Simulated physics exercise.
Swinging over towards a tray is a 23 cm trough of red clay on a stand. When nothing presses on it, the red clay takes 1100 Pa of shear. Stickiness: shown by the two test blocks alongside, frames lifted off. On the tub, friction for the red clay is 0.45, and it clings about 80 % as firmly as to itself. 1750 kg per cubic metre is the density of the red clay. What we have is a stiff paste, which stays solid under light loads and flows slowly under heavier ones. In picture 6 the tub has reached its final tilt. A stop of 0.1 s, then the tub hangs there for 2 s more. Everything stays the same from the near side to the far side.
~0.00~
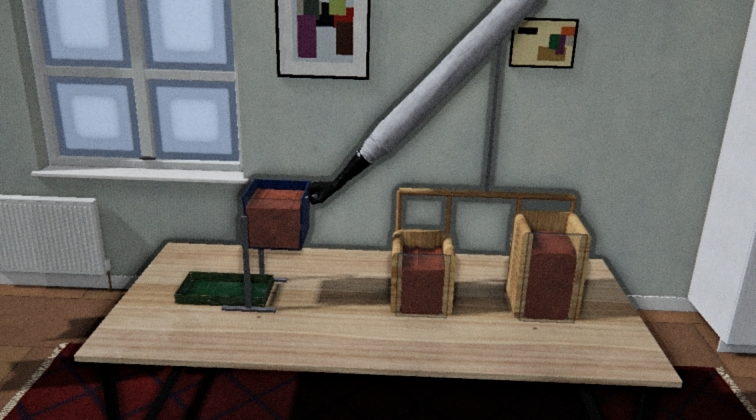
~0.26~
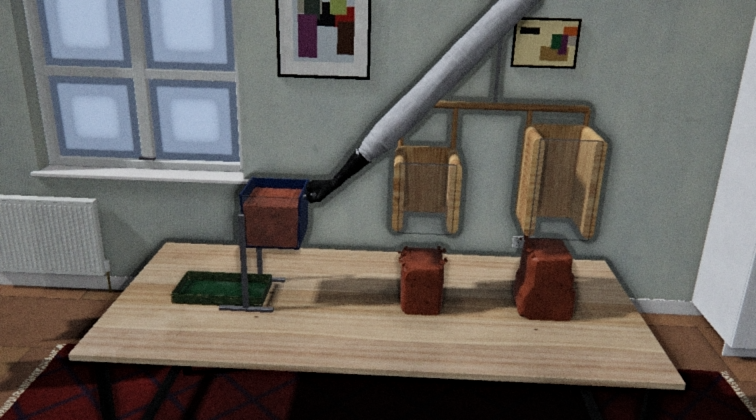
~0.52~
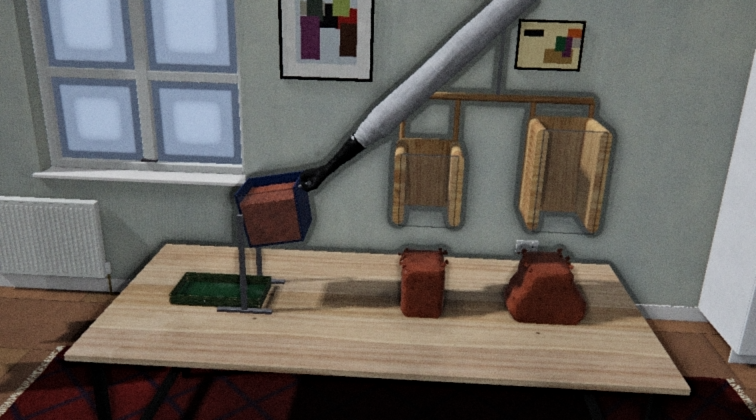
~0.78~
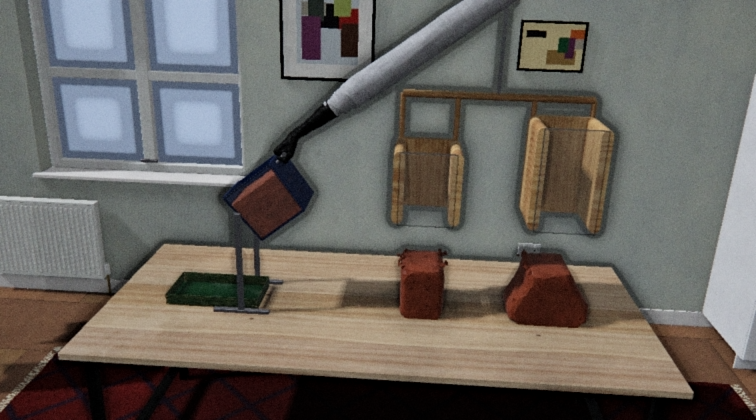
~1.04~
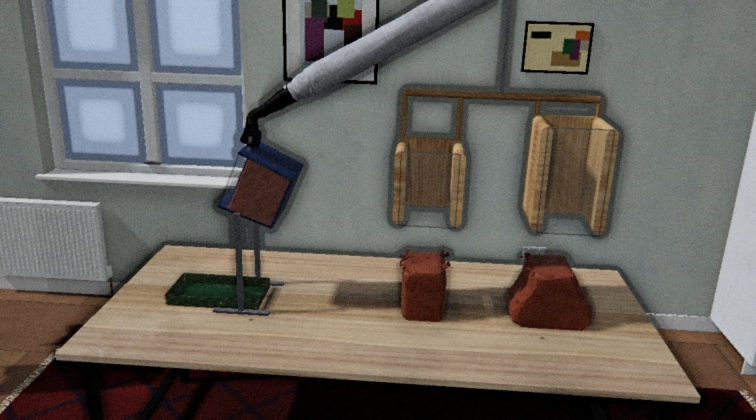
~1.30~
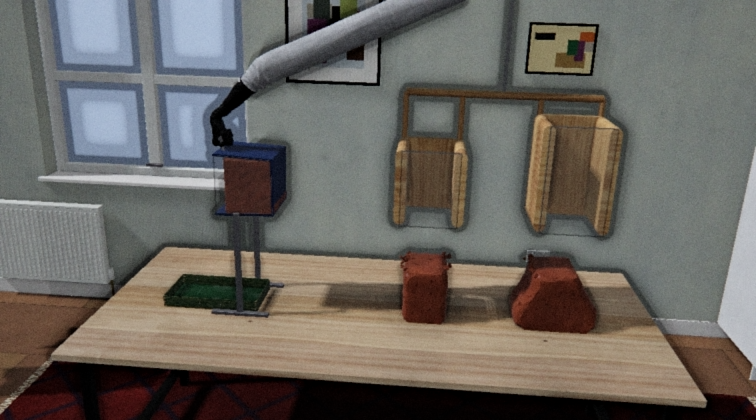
Two wooden moulds rose off red clay blocks, and the taller block slumped while the other barely changed. Then a grey arm tipped a clay-filled blue tub leftward onto its side, the clay staying inside.
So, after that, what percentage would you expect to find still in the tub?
I would expect about 100 % still in the tub.
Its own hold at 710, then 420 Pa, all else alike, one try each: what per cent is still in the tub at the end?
The answers, in order, are 70 % and 55 %.
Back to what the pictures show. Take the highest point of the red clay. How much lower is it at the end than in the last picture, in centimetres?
0 cm.
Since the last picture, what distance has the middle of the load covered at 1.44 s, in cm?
Displacement noted: Approx. 0 cm... about that.
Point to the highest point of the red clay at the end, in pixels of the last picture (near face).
Roughly at pixel (265, 162).
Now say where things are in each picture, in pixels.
Handle-side rim at (301, 199), tilt 0 degrees; highest point of the red clay at (288, 208); test blocks 24 cm, 34 cm high (left to right), in the first frame.
Handle-side rim at (298, 198), tilt 0 degrees; highest point of the red clay at (286, 207); test blocks 24 cm, 31 cm high (left to right), in the second frame.
Handle-side rim at (293, 188), tilt 11 degrees; highest point of the red clay at (290, 198); test blocks 24 cm, 26 cm high (left to right), in the third frame.
Handle-side rim at (268, 165), tilt 39 degrees; highest point of the red clay at (272, 176); test blocks 24 cm, 25 cm high (left to right), in the fourth frame.
Handle-side rim at (238, 154), tilt 67 degrees; highest point of the red clay at (247, 162); test blocks 24 cm, 25 cm high (left to right), in the fifth frame.
Handle-side rim at (213, 156), tilt 90 degrees; highest point of the red clay at (239, 161); test blocks 24 cm, 25 cm high (left to right), in the sixth frame.
By 1.44 s, the tub is at 90 degrees and holds 100 %.
By 1.61 s, the tub is at 90 degrees and holds 100 %.
By 1.78 s, the tub is at 90 degrees and holds 100 %.
By 1.95 s, the tub is at 90 degrees and holds 100 %.
By 3.30 s, at the end, the tub is at 90 degrees and holds 100 %.
